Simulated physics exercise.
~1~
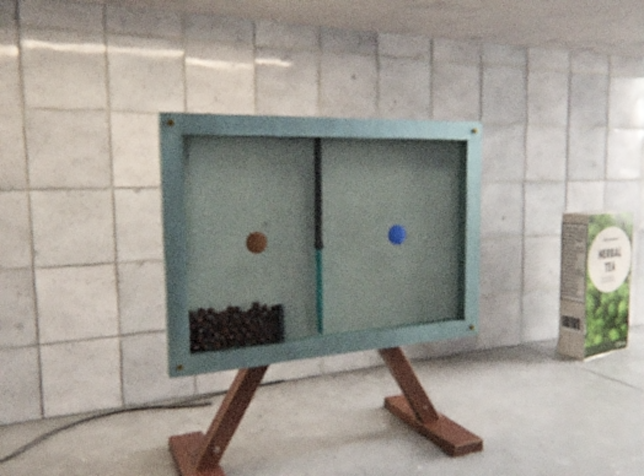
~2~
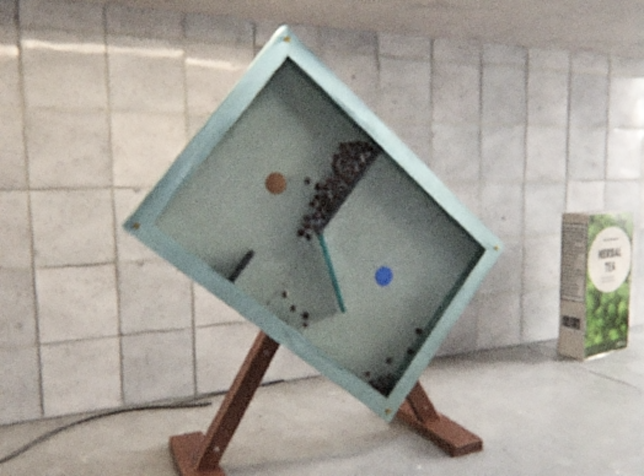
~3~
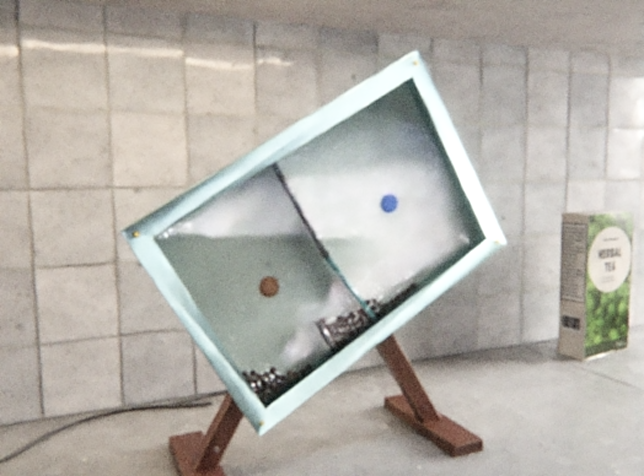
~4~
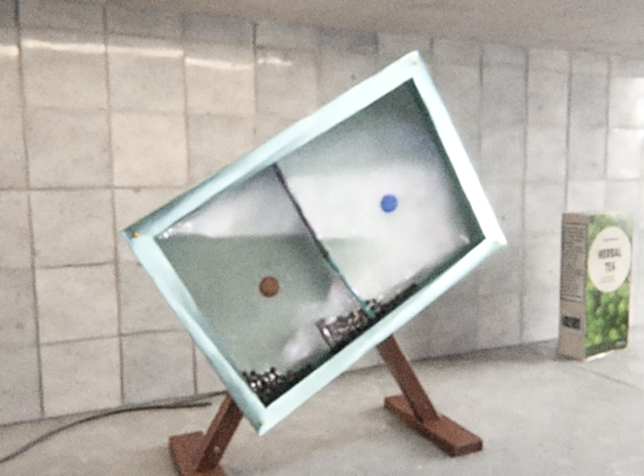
A shallow case of dark wooden beads tipped steeply clockwise on its stand, spilling some beads past the turquoise flap toward the blue-dotted side, then swung back anticlockwise and came to rest tilted, with most beads on the brown-dotted side.
